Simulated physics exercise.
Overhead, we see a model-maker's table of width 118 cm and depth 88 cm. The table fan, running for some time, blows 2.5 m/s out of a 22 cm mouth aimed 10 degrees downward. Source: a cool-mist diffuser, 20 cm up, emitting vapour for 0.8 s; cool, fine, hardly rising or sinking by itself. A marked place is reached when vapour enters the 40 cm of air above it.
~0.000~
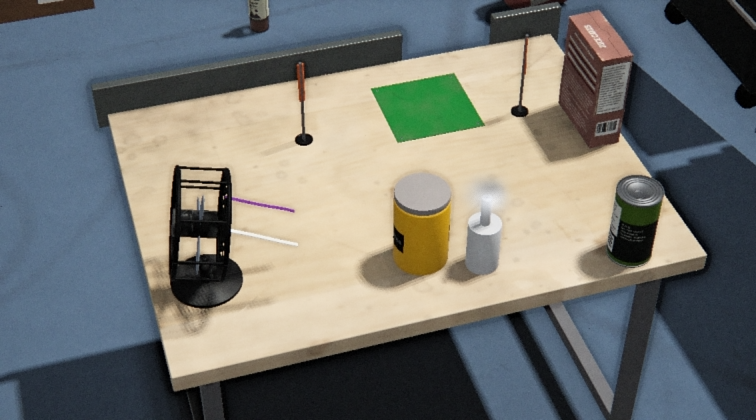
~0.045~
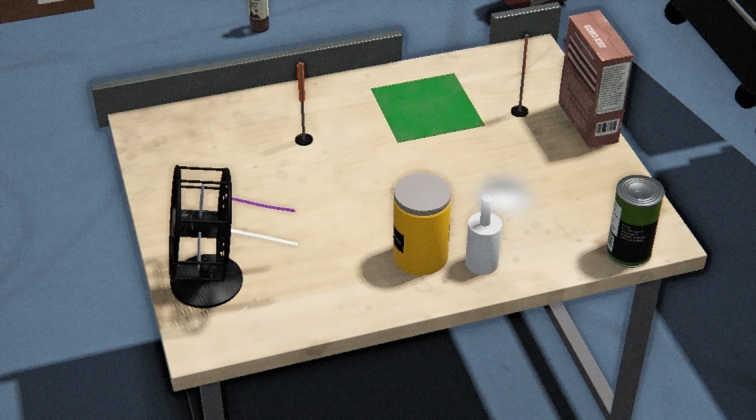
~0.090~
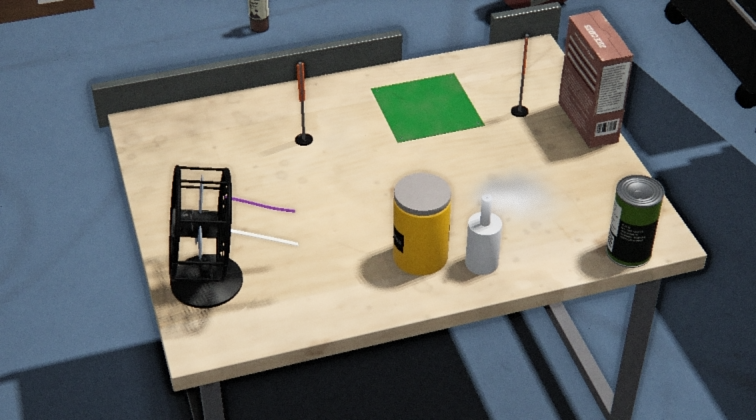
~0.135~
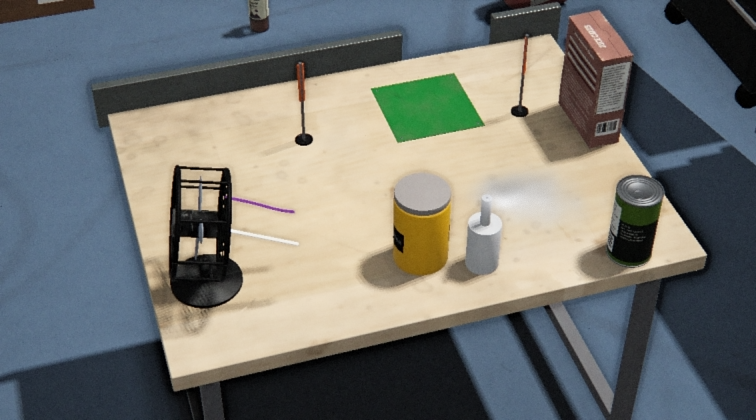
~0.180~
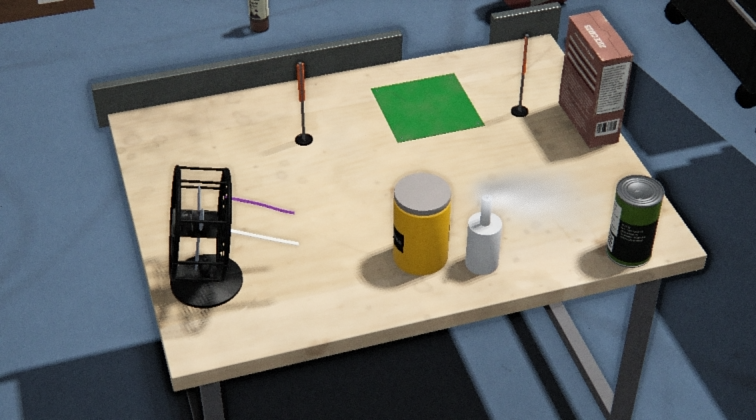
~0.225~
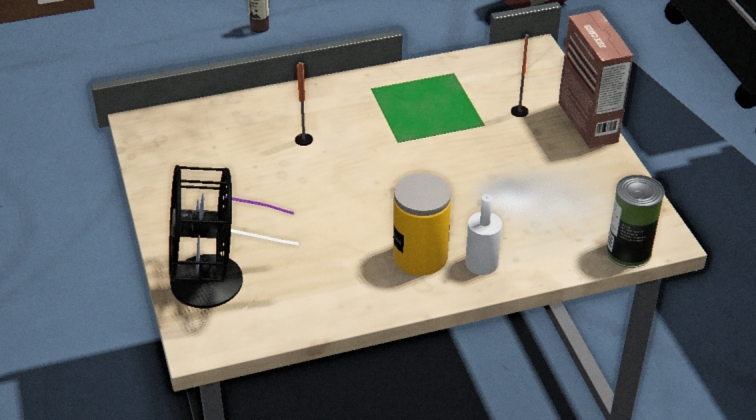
White vapour drifting rightward from a small white diffuser towards a green can, beside a yellow jar and black table fan.
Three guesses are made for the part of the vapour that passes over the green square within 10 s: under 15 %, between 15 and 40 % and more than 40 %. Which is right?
Under 15 % passes there.
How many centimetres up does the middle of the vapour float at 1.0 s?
The middle is at about 8 cm above the surface.
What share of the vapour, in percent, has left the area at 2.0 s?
80 %.
By 1.0 s, 10 % is gone from the area; 0 % has passed over the green square, and the middle of the rest is near (648, 205).
By 2.0 s, 77 % is gone from the area; 0 % has passed over the green square, and the middle of the rest is near (669, 219).
By 4.0 s, 99 % is gone from the area; 0 % has passed over the green square.
By 10.0 s, 100 % is gone from the area; 0 % has passed over the green square.
